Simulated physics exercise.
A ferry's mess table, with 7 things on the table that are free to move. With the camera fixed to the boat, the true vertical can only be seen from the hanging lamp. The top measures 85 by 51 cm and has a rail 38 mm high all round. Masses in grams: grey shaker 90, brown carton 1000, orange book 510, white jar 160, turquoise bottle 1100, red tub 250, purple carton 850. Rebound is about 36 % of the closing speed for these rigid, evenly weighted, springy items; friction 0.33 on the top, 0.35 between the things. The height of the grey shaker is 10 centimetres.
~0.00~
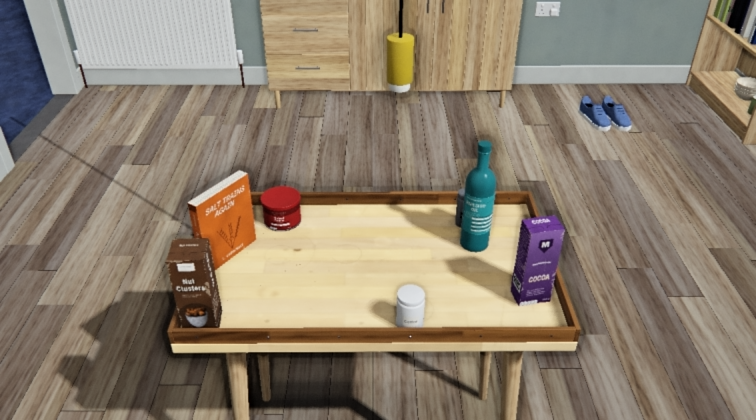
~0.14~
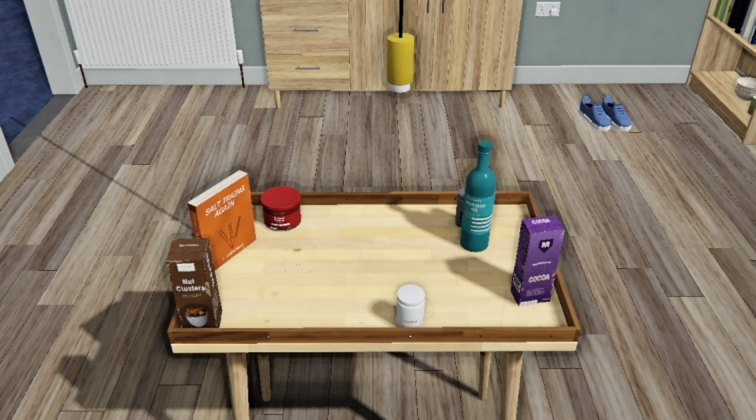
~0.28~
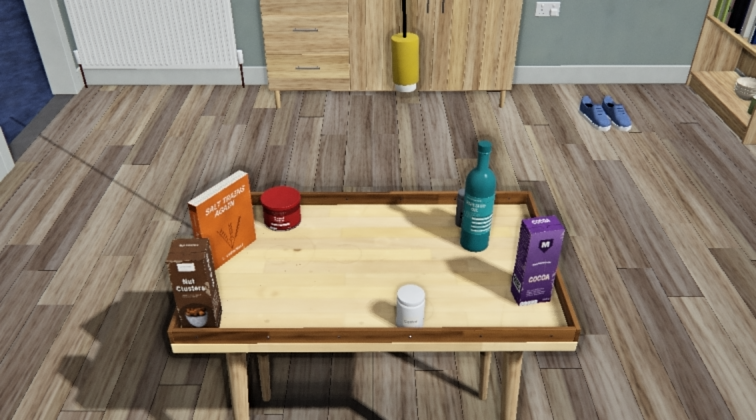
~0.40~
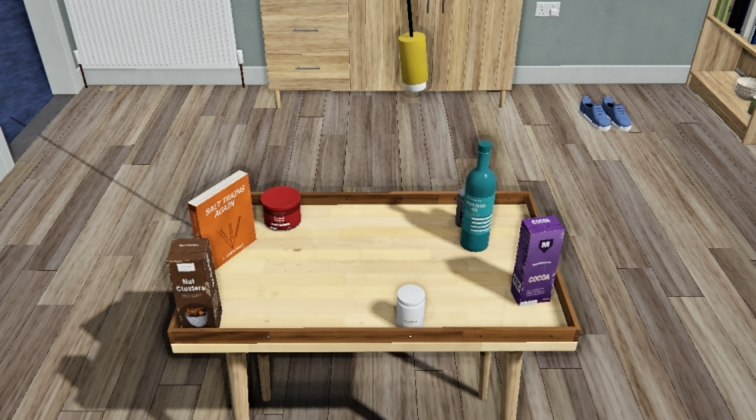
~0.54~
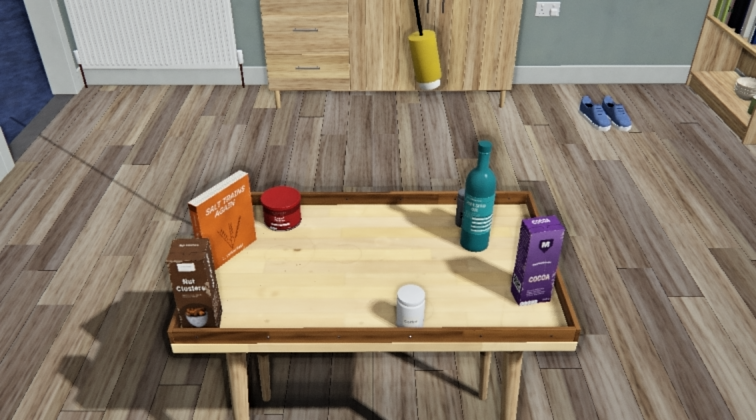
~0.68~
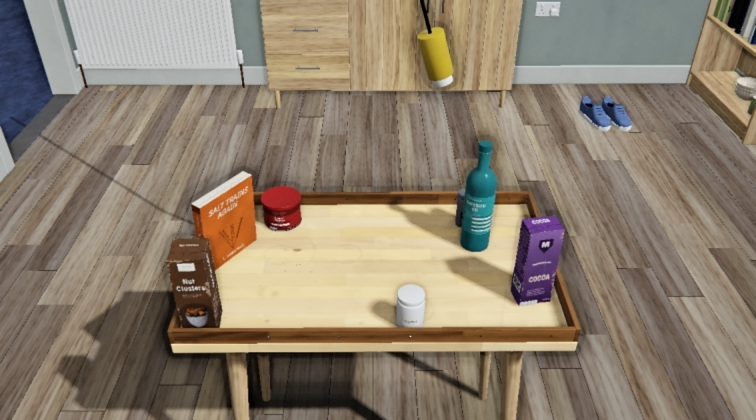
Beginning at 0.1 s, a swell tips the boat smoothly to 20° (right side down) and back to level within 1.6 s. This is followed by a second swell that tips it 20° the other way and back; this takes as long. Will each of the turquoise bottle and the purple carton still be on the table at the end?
Turquoise bottle: No, purple carton: Yes.
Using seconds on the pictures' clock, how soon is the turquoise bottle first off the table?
Near 1.2 s on the clock.
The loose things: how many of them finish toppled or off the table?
I count 2.
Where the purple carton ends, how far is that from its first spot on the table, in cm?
Start to finish, roughly 0 cm.
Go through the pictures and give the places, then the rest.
The first frame shows boat level; turquoise bottle (479, 196); purple carton (536, 262).
The second frame shows boat level; orange book (224, 222); white jar (410, 309).
The third frame shows heel 2°, right side down; red tub (282, 209).
The fourth frame shows heel 6°, right side down; brown carton (196, 288); orange book (224, 222).
The fifth frame shows heel 12°, right side down; white jar (410, 309); red tub (282, 209).
The sixth frame shows heel 16°, right side down; turquoise bottle (480, 196); purple carton (536, 262).
After 1.08 s, heel 18°, right side down; turquoise bottle 28° off its base near (509, 196); orange book on its side.
After 1.48 s, heel 4°, right side down; turquoise bottle now off the table; purple carton moved 2 cm near (545, 262); orange book on its side.
After 1.88 s, heel 2°, left side down; purple carton moved 2 cm near (545, 262); orange book on its side; brown carton moved 2 cm.
In the end (3.8 s), off the table, turquoise bottle; toppled on the table, orange book; the other 5 under 5 cm from the start. In the last view, purple carton near (536, 262).
